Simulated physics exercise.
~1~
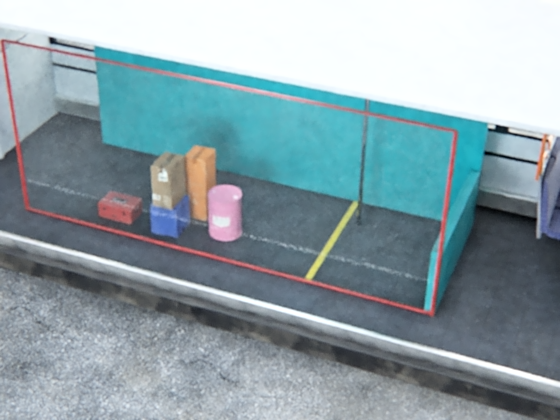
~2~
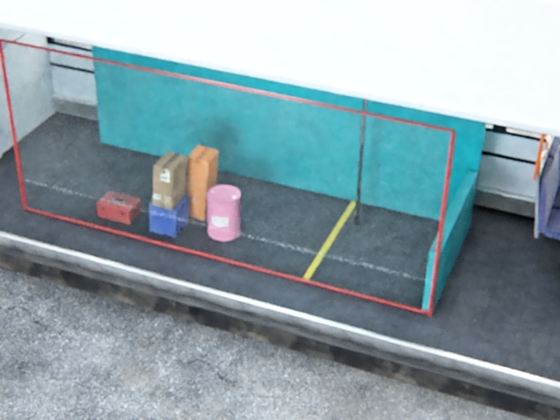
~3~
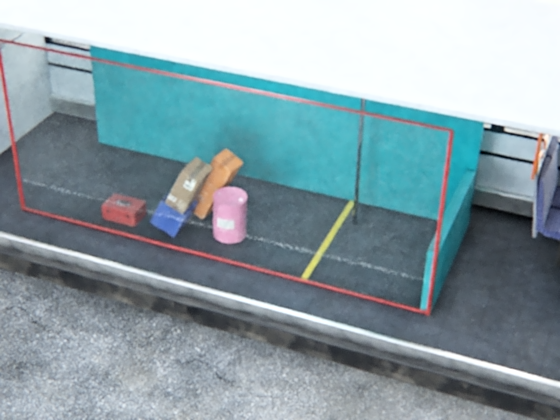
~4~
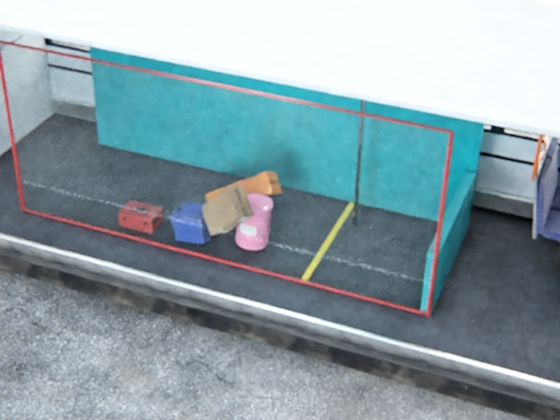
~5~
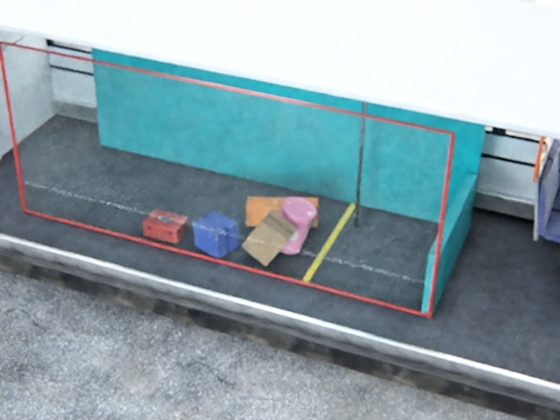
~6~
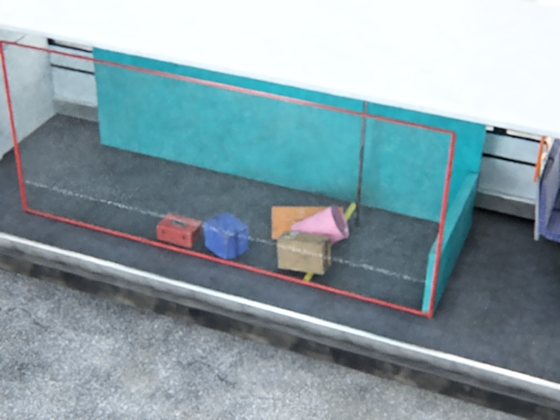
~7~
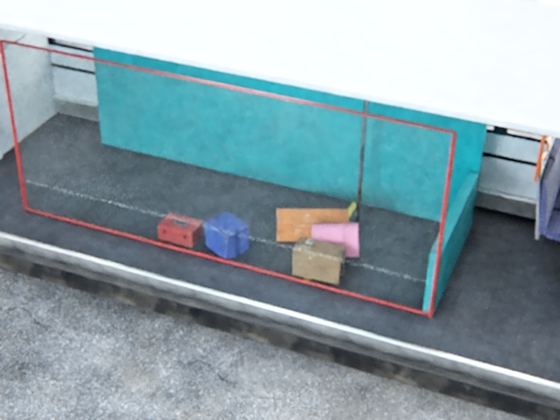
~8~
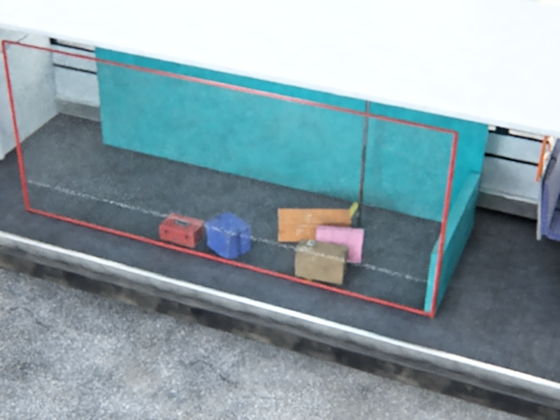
On the grey floor of a teal-walled bay, a brown pack and orange box tip over and slide right with a pink drum, which also topples, while a red toolbox and blue carton slide less and stop short of the yellow line; the pack and drum end across it, the orange box short.
